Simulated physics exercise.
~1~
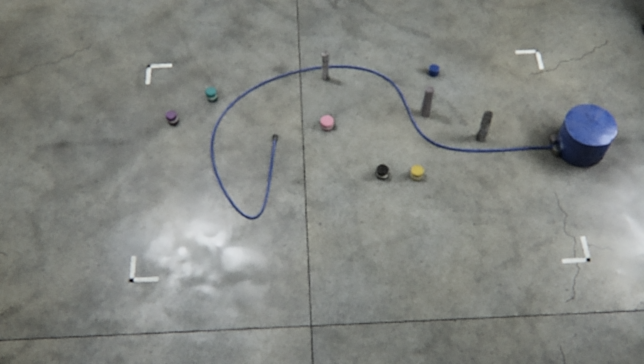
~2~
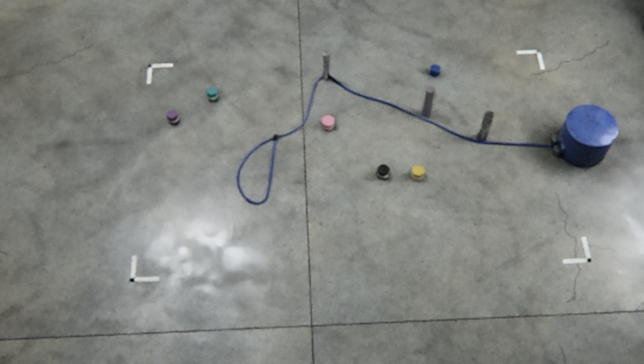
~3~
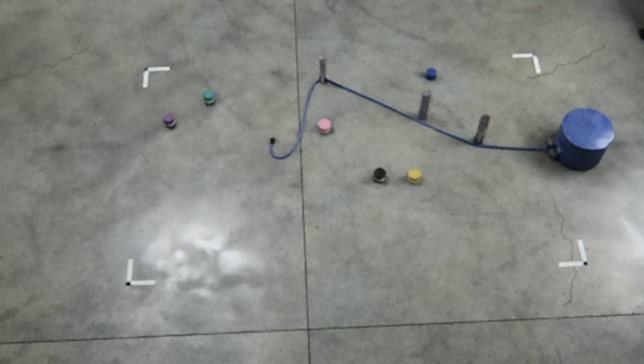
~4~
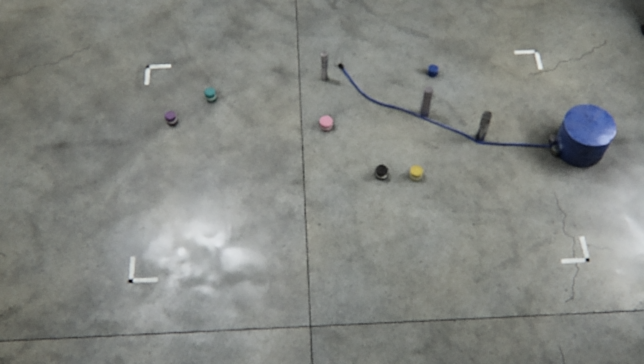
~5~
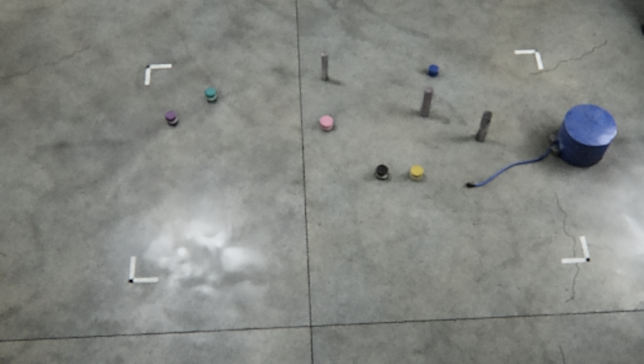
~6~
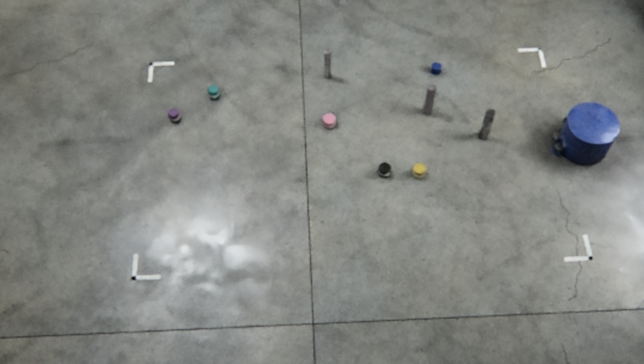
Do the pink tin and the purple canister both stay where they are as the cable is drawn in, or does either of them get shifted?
Both stay where they are. The pink tin stays put, and the purple canister keeps its place too.
